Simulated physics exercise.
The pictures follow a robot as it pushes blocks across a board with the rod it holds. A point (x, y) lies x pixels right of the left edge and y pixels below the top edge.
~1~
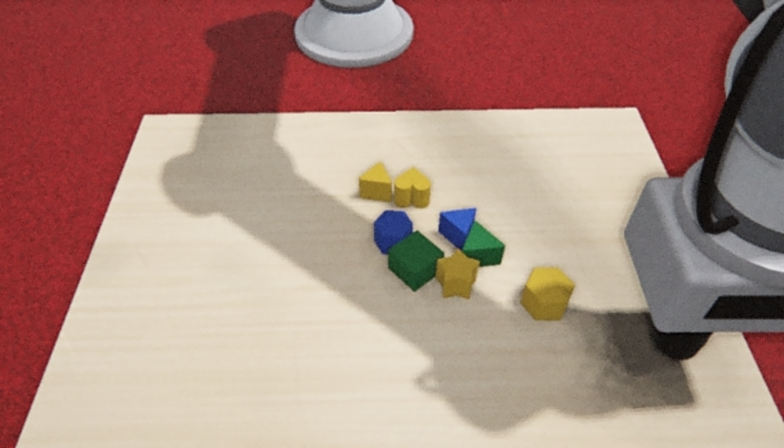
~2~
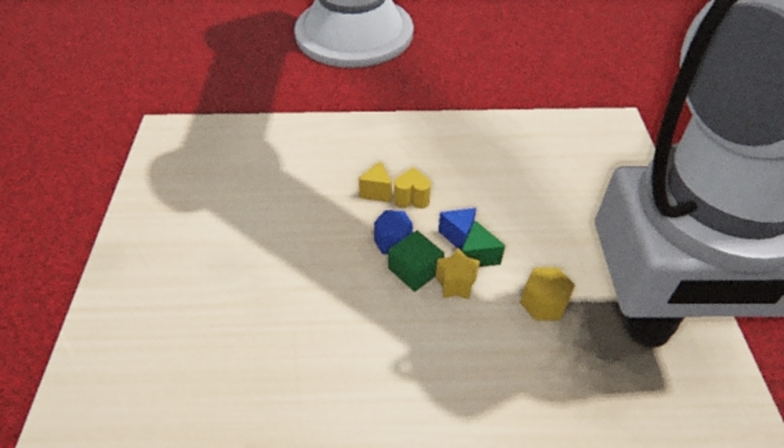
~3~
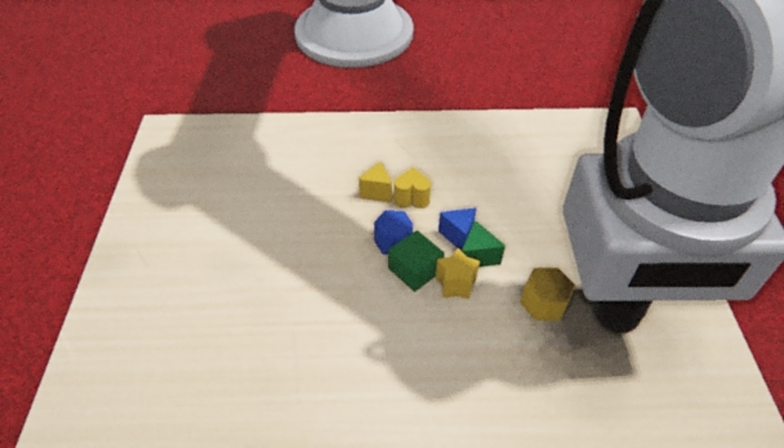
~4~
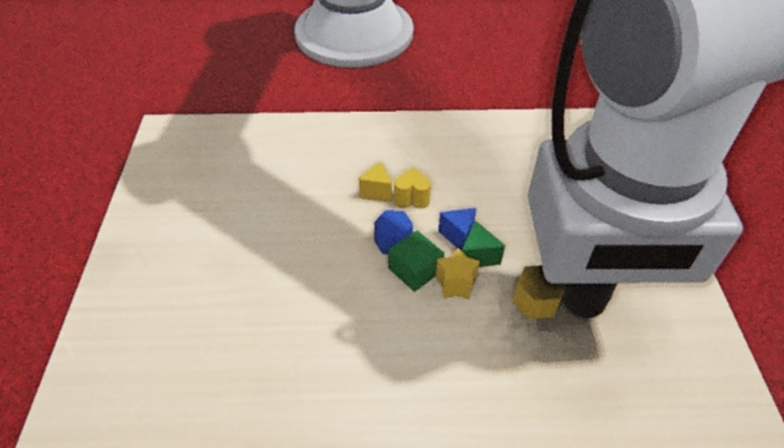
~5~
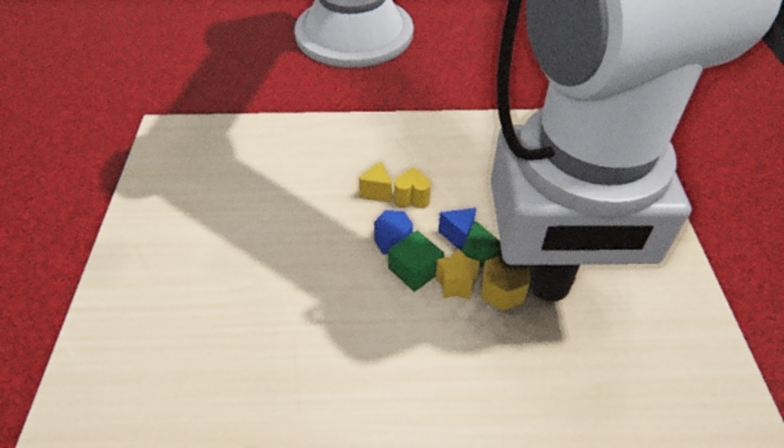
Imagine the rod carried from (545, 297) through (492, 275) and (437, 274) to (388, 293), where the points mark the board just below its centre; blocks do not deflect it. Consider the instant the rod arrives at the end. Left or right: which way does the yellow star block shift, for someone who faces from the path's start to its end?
Gets pushed left.
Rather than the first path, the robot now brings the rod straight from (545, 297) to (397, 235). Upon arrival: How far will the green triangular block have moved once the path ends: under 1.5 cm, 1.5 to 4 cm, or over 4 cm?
The block shifts between 1.5 and 4 cm.
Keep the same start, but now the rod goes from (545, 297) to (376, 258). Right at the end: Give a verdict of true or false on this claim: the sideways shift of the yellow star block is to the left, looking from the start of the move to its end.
That statement is accurate.
What follows on the original path. One third of the way, rod (494, 264); blue six-sided block (377, 216), turned 40° clockwise; green four-sided block (375, 249); yellow star block (416, 266), turned 35° anticlockwise; green triangular block (473, 228), turned 15° clockwise; yellow six-sided block (452, 256), turned 20° anticlockwise.
Two thirds of the way, rod (438, 263); blue six-sided block (377, 216), turned 40° clockwise; green four-sided block (347, 253), turned 75° clockwise; yellow star block (372, 283), turned 85° anticlockwise; green triangular block (472, 227); yellow six-sided block (395, 257), turned 25° anticlockwise.
At the end, rod (388, 282); blue six-sided block (377, 216), turned 40° clockwise; green four-sided block (313, 244), turned 70° clockwise; yellow star block (356, 294), turned 125° anticlockwise; green triangular block (472, 227); yellow six-sided block (348, 261), turned 25° clockwise.
